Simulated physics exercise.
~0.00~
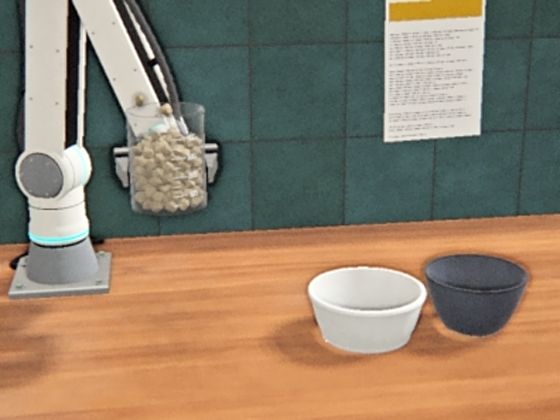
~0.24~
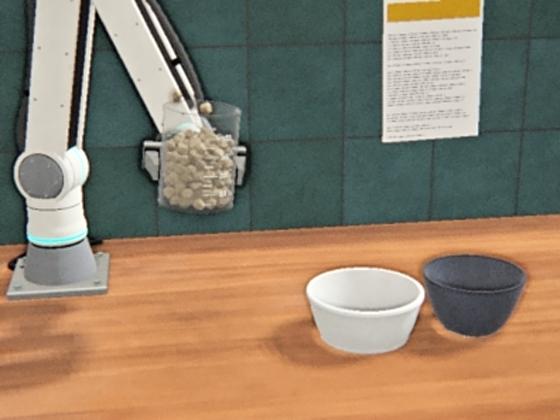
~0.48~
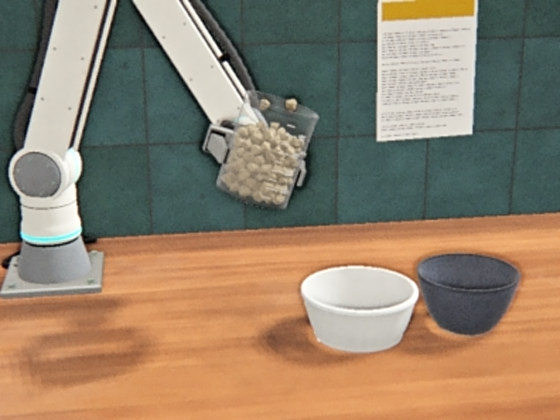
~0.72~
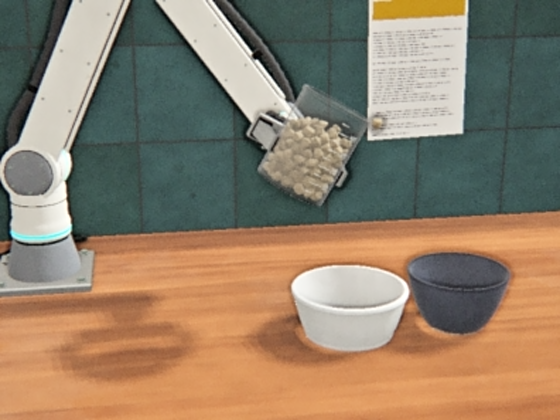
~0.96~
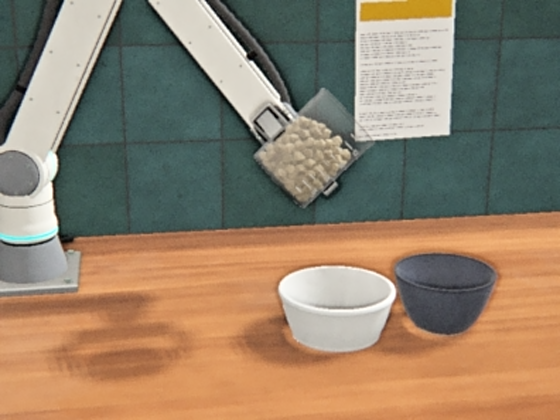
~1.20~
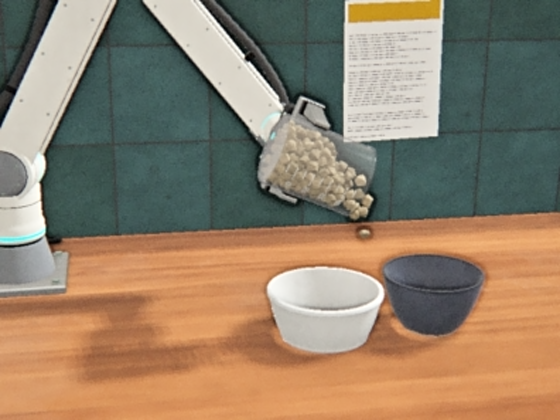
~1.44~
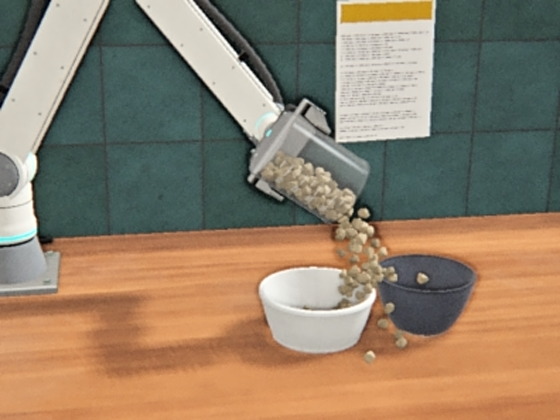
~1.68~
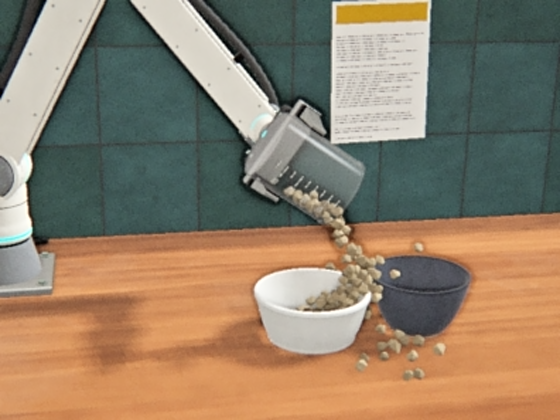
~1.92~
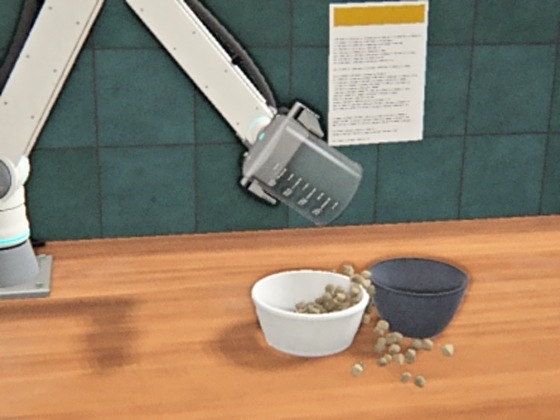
On a wooden tabletop before a dark green tiled wall with a printed sheet pinned to it, seen from the front and slightly above, a white robot arm at left grips a clear tumbler full of beige pebbles. A white bowl and a dark grey bowl sit side by side at right. The arm carries the tumbler rightward, tilting it as the view pans slightly right. It tips further, and the pebbles spill over the rim in a stream, striking both bowls and the table. The tumbler empties, leaving most pebbles in the white bowl and others scattered on the wood.
